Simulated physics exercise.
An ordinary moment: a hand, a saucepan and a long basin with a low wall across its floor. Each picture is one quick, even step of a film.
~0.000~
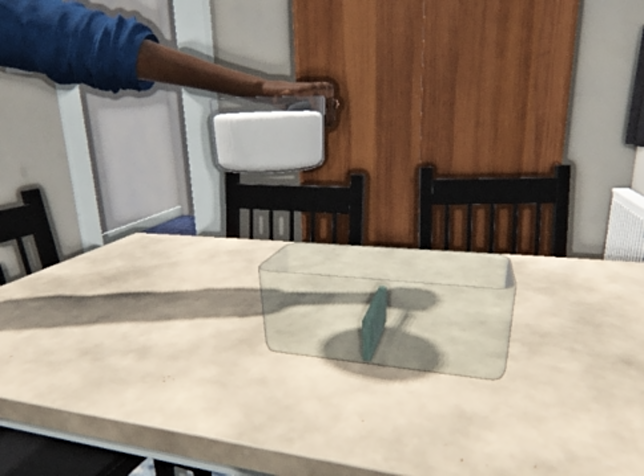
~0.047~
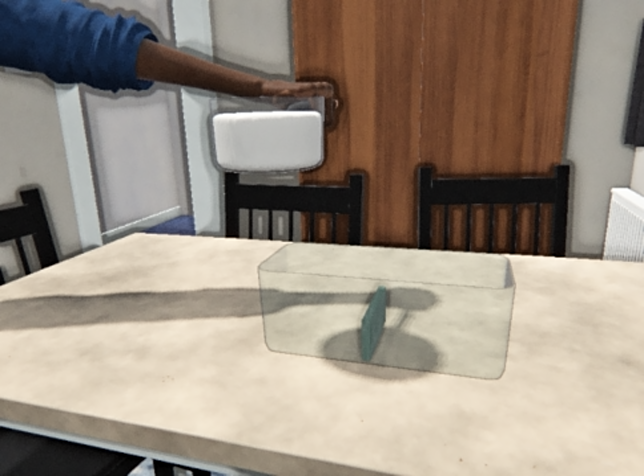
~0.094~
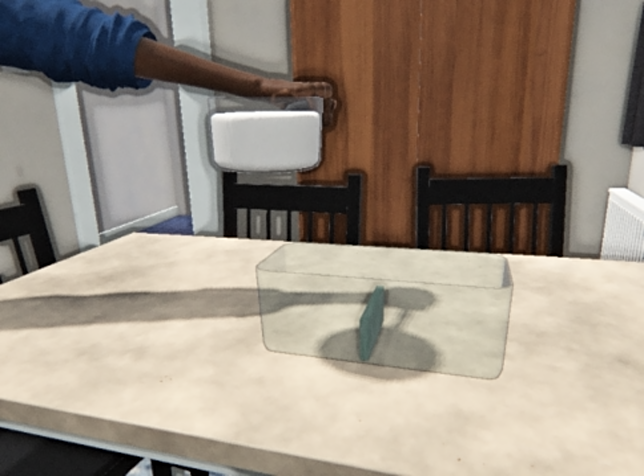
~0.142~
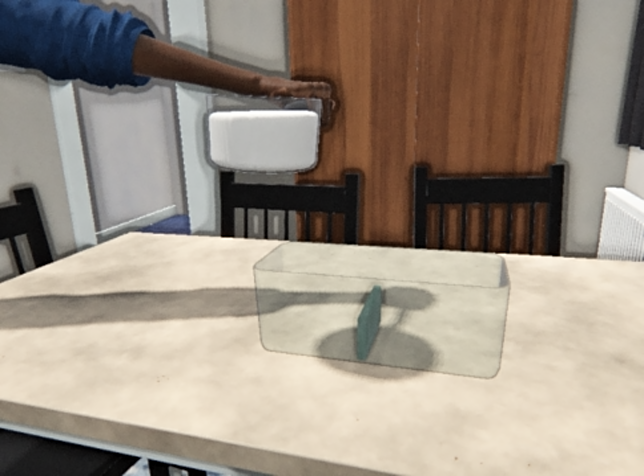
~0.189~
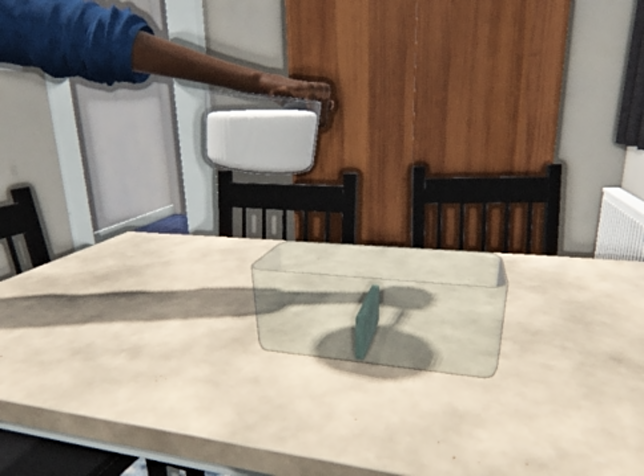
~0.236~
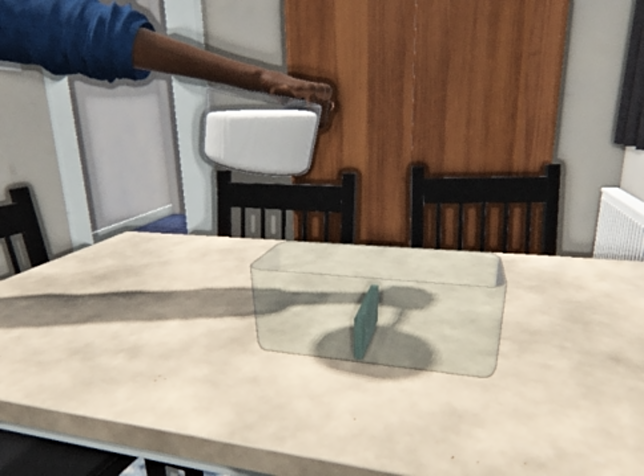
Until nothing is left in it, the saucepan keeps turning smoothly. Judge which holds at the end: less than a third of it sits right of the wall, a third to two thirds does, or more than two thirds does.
A third to two thirds sits right of the wall.
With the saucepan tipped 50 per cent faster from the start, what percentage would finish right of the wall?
Some 40 per cent.
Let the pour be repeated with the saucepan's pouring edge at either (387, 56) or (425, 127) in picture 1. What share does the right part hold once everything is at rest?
The first start gives some 95 %, the second some 90 %.
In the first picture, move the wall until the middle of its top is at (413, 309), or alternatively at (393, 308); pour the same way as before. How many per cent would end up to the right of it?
Roughly 5 % and 30 %.
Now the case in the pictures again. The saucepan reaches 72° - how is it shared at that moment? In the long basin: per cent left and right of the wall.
Left side 0 in a hundred, right side 5 in a hundred.
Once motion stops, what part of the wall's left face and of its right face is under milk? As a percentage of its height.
About 50 left, about 50 right.
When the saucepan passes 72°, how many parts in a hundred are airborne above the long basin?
30 %.
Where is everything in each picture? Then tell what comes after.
Tilt 0°; pouring edge (321, 98); surface from (223, 117) to (321, 114); the long basin's rim runs from (273, 256) to (512, 272); the wall's top is at (375, 303), in the first frame.
Tilt 0°; pouring edge (320, 99); surface from (222, 116) to (320, 114), in the second frame.
Tilt 2°; pouring edge (319, 100); surface from (220, 116) to (318, 115), in the third frame.
Tilt 4°; pouring edge (318, 102); surface from (218, 115) to (316, 115), in the fourth frame.
Tilt 7°; pouring edge (317, 105); surface from (216, 114) to (316, 115), in the fifth frame.
Tilt 11°; pouring edge (318, 109); surface from (217, 114) to (317, 115), in the sixth frame.
A moment on, the saucepan is tipped part way and 61 per cent is still to pour, 2 is left of the wall and 5 right of it.
Next, the saucepan is tipped right over and 8 per cent is still to pour, 27 is left of the wall and 52 right of it.
Then the saucepan is tipped right over and 0 per cent is still to pour, 46 is left of the wall and 53 right of it.
Later the saucepan is tipped right over and 0 per cent is still to pour, 46 is left of the wall and 53 right of it.
In the end 46 per cent lies left of the wall, 53 right of it and 1 outside.
